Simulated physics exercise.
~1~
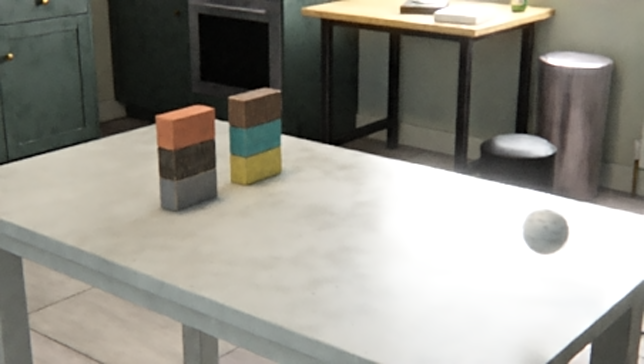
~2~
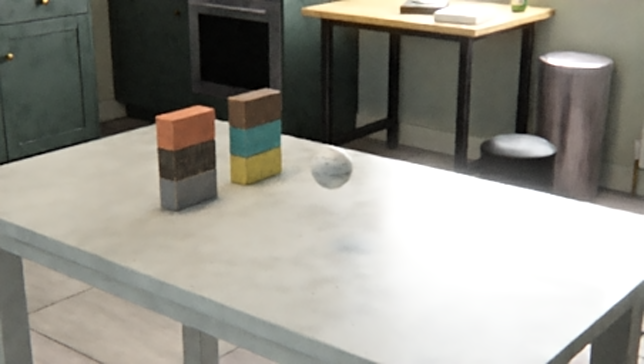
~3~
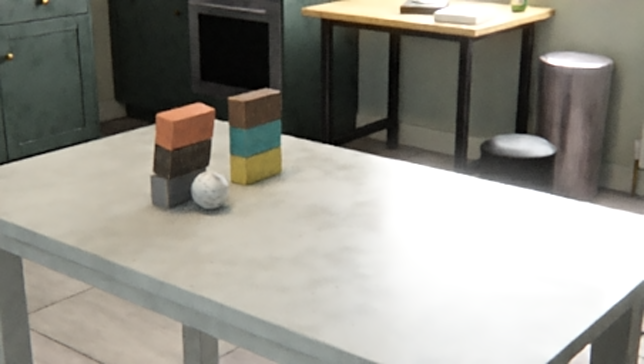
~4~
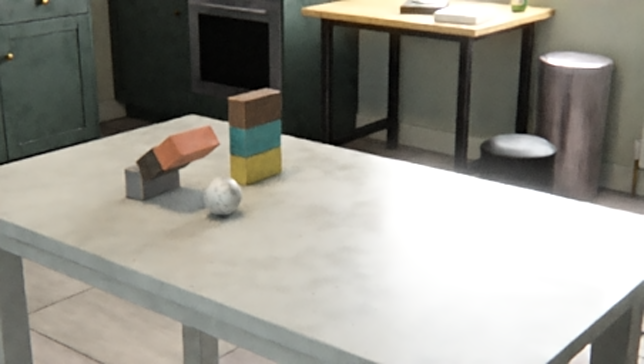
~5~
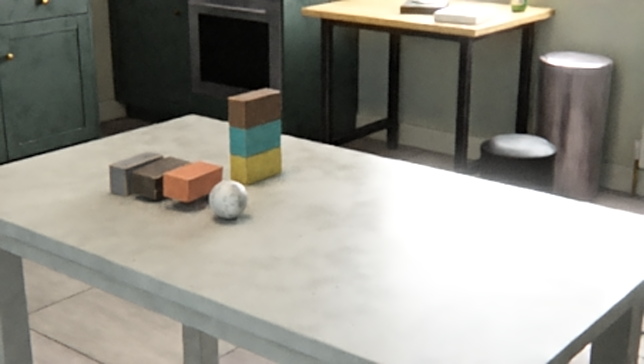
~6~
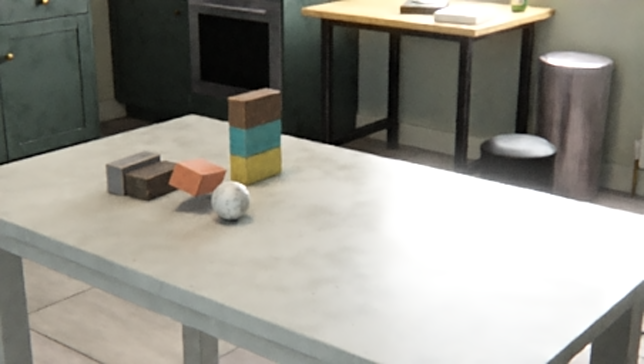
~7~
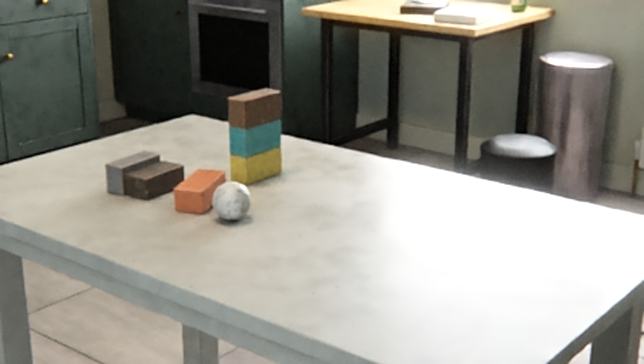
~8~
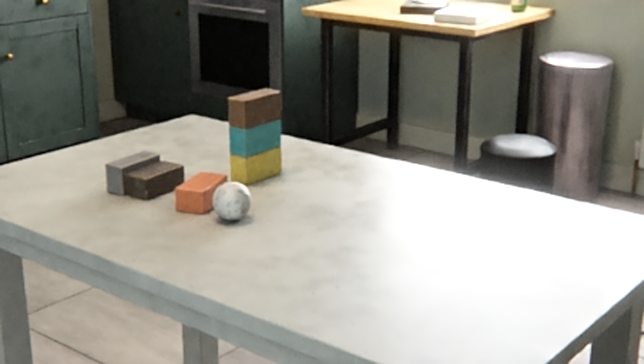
A white ball flies left and topples the left block stack, leaving the other standing.
